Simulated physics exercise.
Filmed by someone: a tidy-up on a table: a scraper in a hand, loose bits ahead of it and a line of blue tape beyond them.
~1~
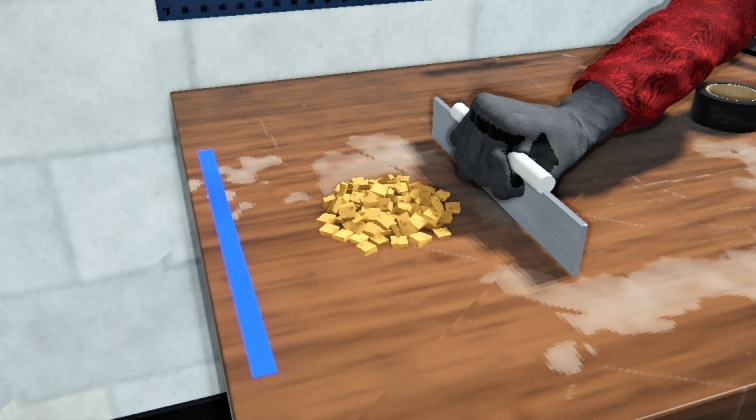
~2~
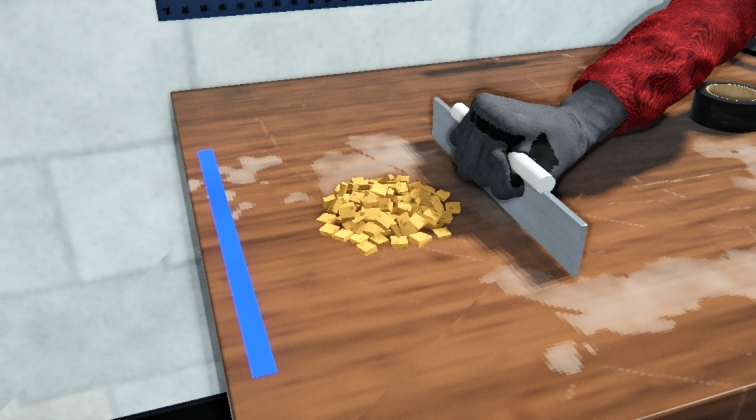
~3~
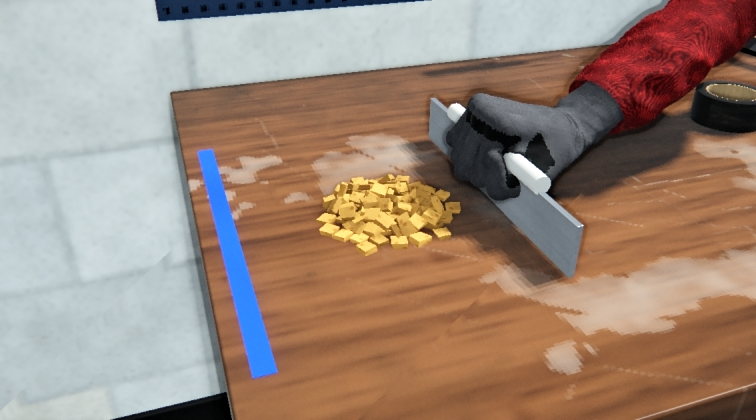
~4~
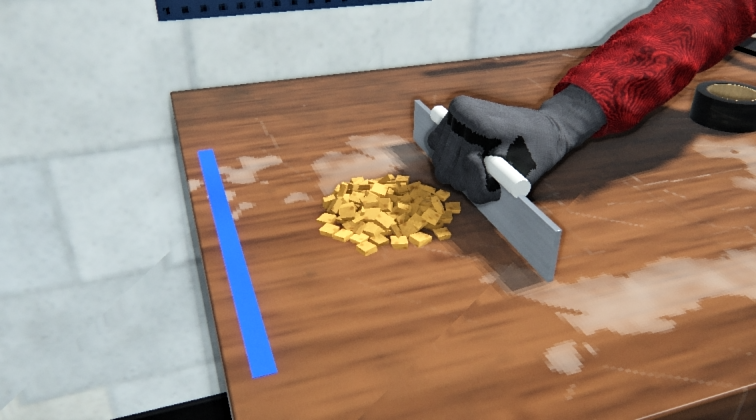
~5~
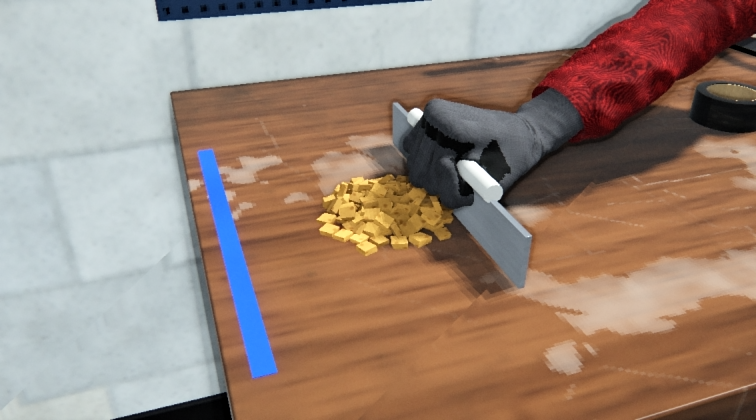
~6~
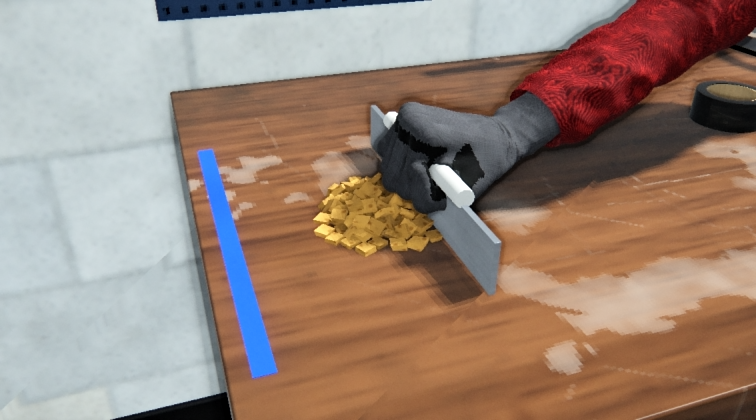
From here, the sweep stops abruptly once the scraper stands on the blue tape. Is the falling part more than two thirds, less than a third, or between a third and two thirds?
It is more than two thirds.
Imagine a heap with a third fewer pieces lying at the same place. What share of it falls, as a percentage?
I'd expect around 80 per cent.
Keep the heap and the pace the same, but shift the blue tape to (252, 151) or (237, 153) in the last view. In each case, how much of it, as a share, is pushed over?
It would come to 20 percent in the first case and 40 percent in the second.
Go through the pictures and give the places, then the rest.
In the first picture, scraper (567, 237), at rest; blue tape (207, 157), right by the edge; edge at (199, 245); the heap (384, 205), cereal squares.
In the second picture, scraper (567, 237), at rest.
In the third picture, scraper (563, 238); the heap (384, 205).
In the fourth picture, scraper (542, 243).
In the fifth picture, scraper (513, 248); the heap (384, 205), just a few pushed along.
In the sixth picture, scraper (484, 254); blue tape (207, 157); edge at (199, 245); the heap (370, 206), the larger part pushed along.
Just after the last frame, scraper still moving, near (317, 177); heap all on the table, its front near (231, 254).
A moment on, scraper stopped at the blue tape; heap the larger part over the edge.
When it is over, scraper stopped at the blue tape; heap the larger part over the edge.
